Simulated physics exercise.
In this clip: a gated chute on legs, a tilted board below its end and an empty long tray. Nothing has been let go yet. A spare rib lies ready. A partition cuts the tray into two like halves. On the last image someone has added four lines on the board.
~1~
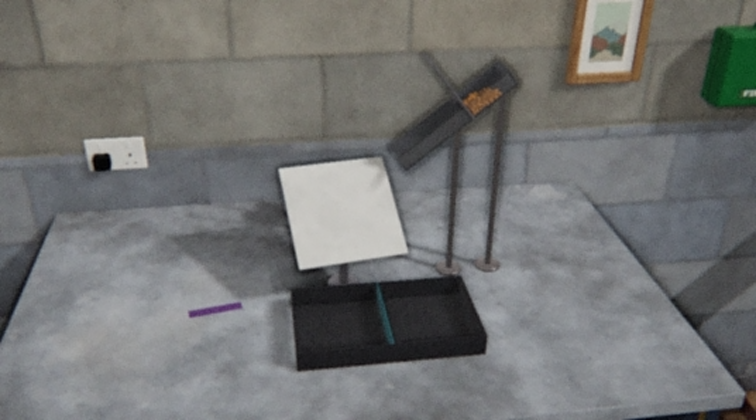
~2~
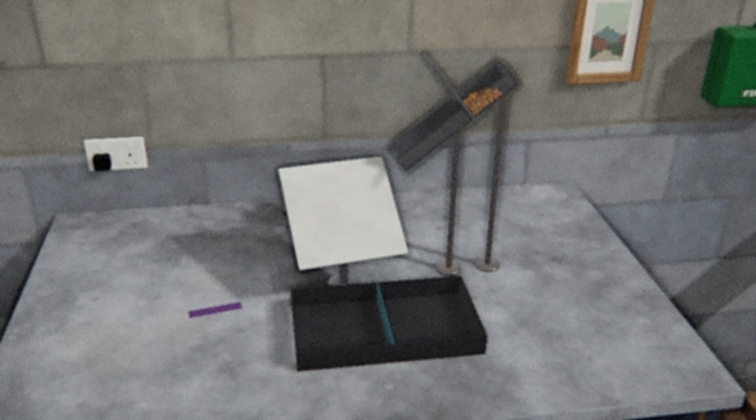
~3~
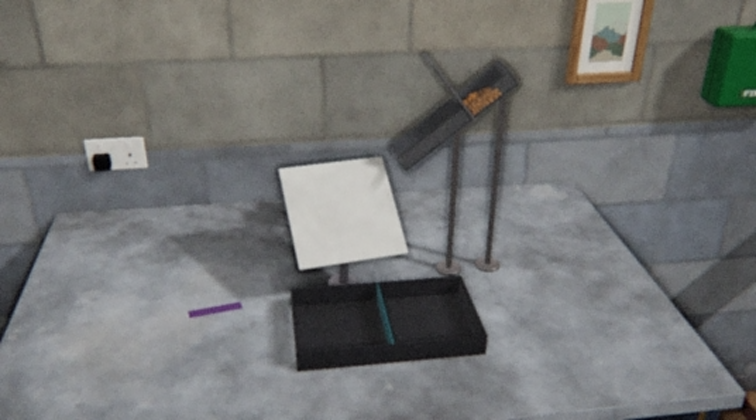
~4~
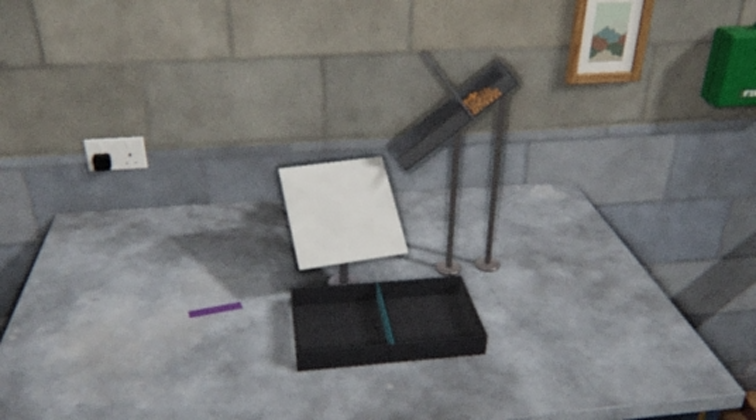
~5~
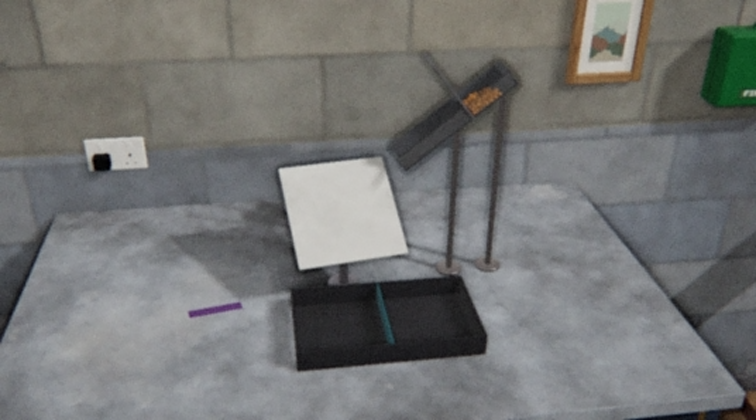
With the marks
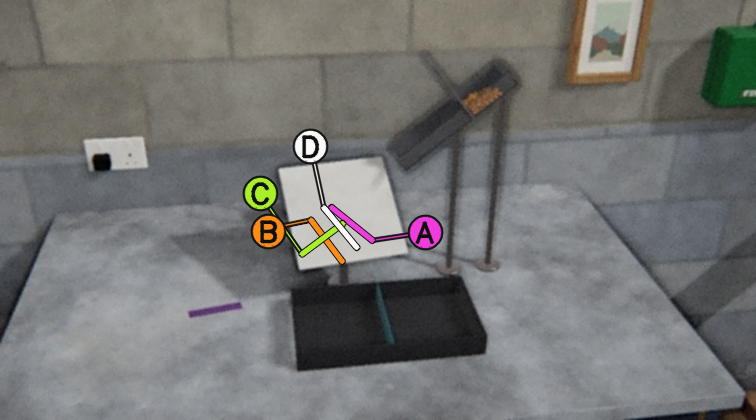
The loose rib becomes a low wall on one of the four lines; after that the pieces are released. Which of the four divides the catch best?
D works best here.
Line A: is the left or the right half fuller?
Right.
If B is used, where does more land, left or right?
More lands on the left.
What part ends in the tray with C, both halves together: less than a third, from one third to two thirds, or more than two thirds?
More than two thirds.
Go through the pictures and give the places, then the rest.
Load behind the gate (480, 102), roasted chickpeas; lip of the chute (403, 165), sloping fairly steeply, in the first frame.
Middle of the board (343, 210), tilted fairly steeply; middle of its low edge (355, 261); of its high edge (331, 163), in the second frame.
Front corners of the tray (297, 353) and (487, 336); front end of its middle wall (394, 344), in the third frame.
Middle of the load (480, 102); lip (403, 165), in the fourth frame.
Middle of the load (480, 102); lip (403, 165), in the fifth frame.
On the marked copy, line A from (331, 207) to (372, 240); line B from (310, 220) to (342, 261); line C from (342, 223) to (302, 254); line D from (324, 207) to (356, 247).
For line A, of what is caught, just a few in the left half, almost all in the right.
For line B, of what is caught, almost all in the left half, about a tenth in the right.
For line C, of what is caught, almost all in the left half, about a tenth in the right.
For line D, of what is caught, roughly half in the left half, roughly half in the right.
